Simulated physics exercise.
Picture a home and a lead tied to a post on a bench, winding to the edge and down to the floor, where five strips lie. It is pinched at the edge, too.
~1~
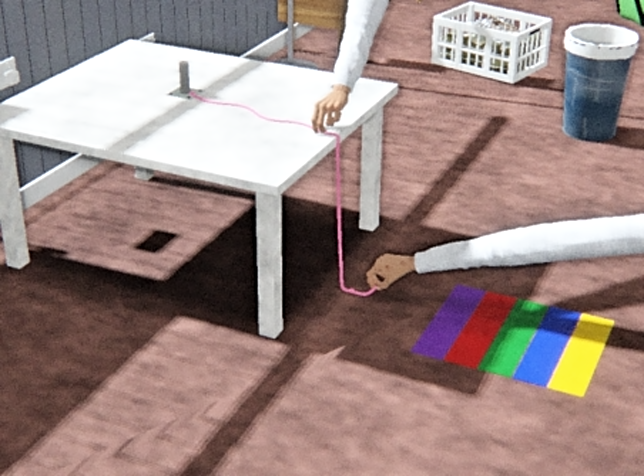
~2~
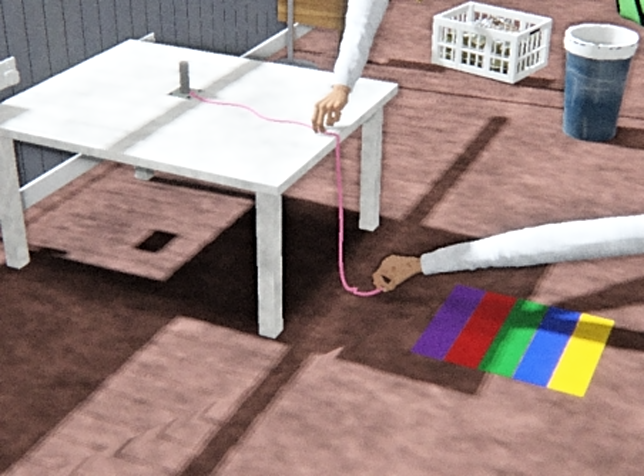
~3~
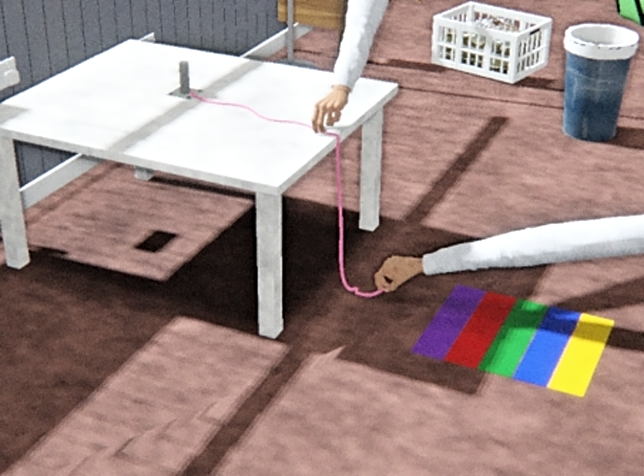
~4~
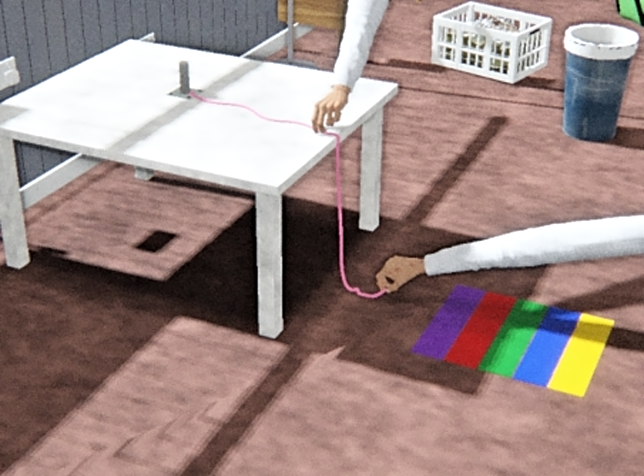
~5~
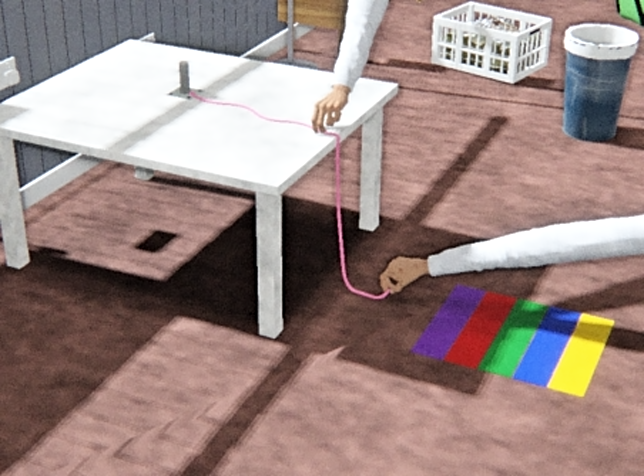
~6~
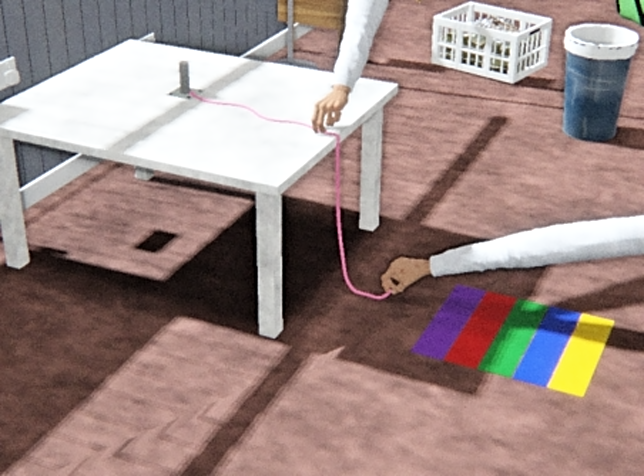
In a home, a hand slowly draws a pink cord's lower end slightly right near coloured strips.
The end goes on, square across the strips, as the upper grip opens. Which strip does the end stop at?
The red one.
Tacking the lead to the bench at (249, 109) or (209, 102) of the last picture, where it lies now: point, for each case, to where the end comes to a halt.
(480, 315), (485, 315).
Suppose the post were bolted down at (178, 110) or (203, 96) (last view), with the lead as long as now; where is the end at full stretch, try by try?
Roughly (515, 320), then roughly (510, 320).
A little later, end near (435, 301); short of the strips.
Next, end near (468, 309); over purple.
When it is tight, end near (487, 314); over red. Over red.
